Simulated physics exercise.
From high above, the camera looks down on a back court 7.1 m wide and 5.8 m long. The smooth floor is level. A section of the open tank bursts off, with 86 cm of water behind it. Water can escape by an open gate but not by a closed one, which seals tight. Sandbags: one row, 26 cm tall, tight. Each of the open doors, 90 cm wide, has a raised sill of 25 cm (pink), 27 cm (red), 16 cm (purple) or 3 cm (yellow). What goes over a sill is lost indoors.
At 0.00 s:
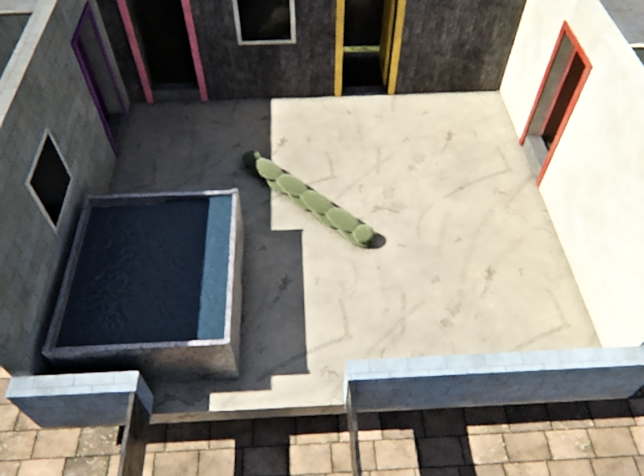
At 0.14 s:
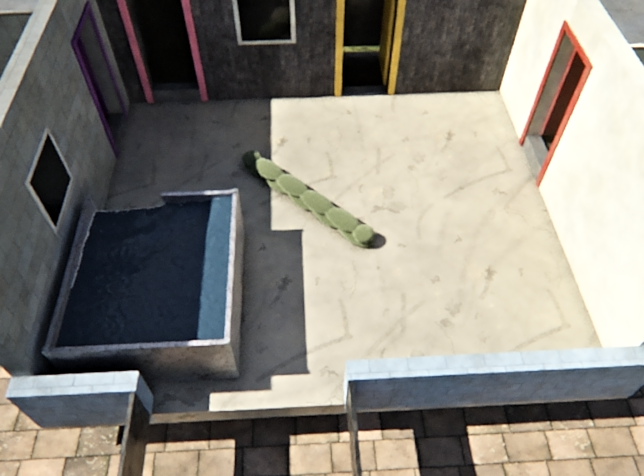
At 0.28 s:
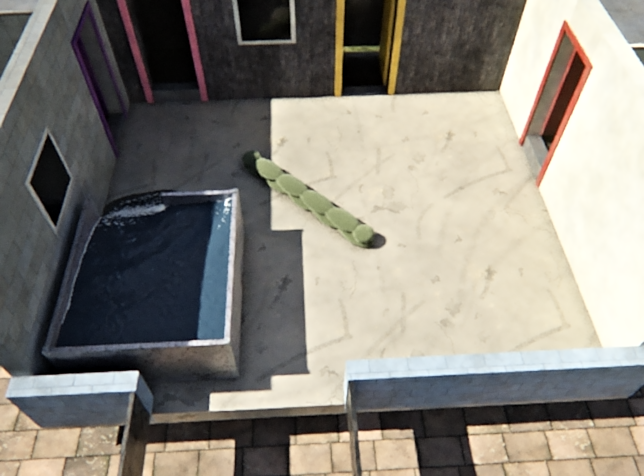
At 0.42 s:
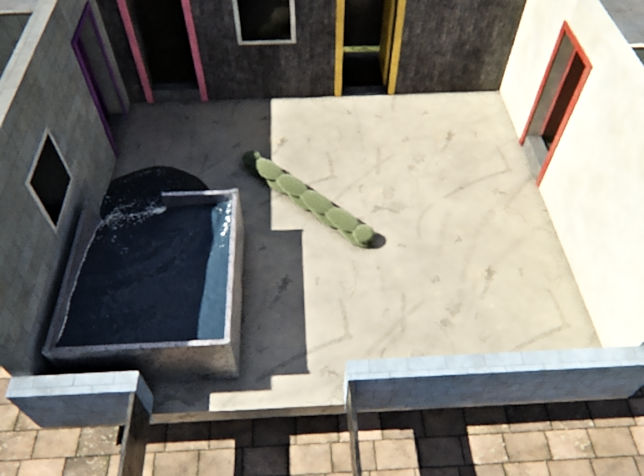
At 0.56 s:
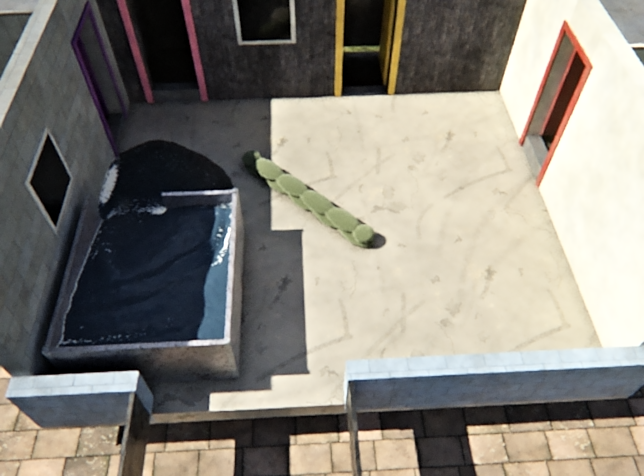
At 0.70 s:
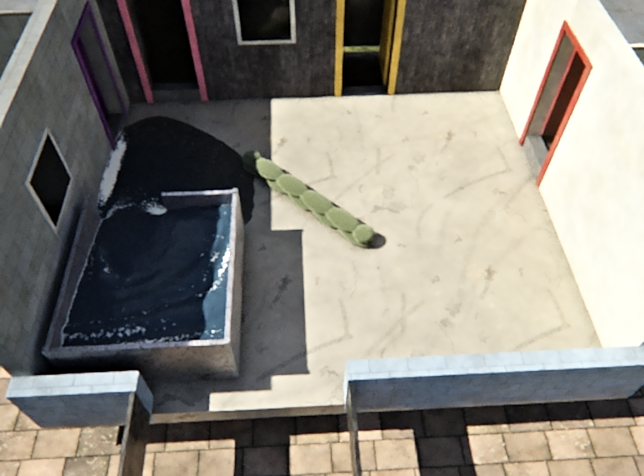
In a walled courtyard seen from above, a gap opens at the far side of a water-filled open tank, and dark water pours out, spreading over the floor toward the back wall and a green segmented object as the tank's surface churns.
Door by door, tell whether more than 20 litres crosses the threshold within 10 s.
Pink door - yes, red door - no, purple door - yes, yellow door - yes.
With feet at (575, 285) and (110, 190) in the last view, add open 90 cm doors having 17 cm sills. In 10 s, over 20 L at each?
First door short of the limit, second door beyond the limit.
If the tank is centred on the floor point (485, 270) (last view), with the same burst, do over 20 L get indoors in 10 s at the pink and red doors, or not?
Result - pink door does not exceed it, red door does not exceed it.
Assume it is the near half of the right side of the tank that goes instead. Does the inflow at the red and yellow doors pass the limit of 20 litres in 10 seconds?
Compared with that limit, red falls short while yellow goes higher.
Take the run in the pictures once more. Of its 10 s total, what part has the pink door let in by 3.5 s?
That works out near 85%.
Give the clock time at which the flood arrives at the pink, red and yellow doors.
So pink at 0.8 s, red at 3.6 s, and yellow at 2.0 s.
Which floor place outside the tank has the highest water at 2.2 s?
That would be near pixel (149, 105).
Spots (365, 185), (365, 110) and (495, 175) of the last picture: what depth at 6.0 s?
About 4, 7 and 15 cm respectively.
After 1.4 s water covers 20 % of the floor and is deepest (58 cm) near (130, 105); pink door 43 cm at the sill, 8 L in, red door not reached, purple door 18 cm at the sill, 0 L in, yellow door not reached.
After 2.2 s water covers 25 % of the floor and is deepest (50 cm) near (149, 105); pink door 50 cm at the sill, 123 L in, red door not reached, purple door 22 cm at the sill, 3 L in, yellow door 3 cm at the sill, 0 L in.
After 3.5 s water covers 50 % of the floor and is deepest (36 cm) near (159, 104); pink door 36 cm at the sill, 259 L in, red door not reached, purple door 25 cm at the sill, 42 L in, yellow door 8 cm at the sill, 10 L in.
After 6.0 s water covers 70 % of the floor and is deepest (24 cm) near (197, 103); pink door 21 cm at the sill, 310 L in, red door 16 cm at the sill, 0 L in, purple door 20 cm at the sill, 105 L in, yellow door 6 cm at the sill, 31 L in.
After 10.0 s water covers 95 % of the floor and is deepest (18 cm) near (594, 372); pink door 10 cm at the sill, 311 L in, red door 12 cm at the sill, 0 L in, purple door 11 cm at the sill, 112 L in, yellow door 5 cm at the sill, 48 L in.
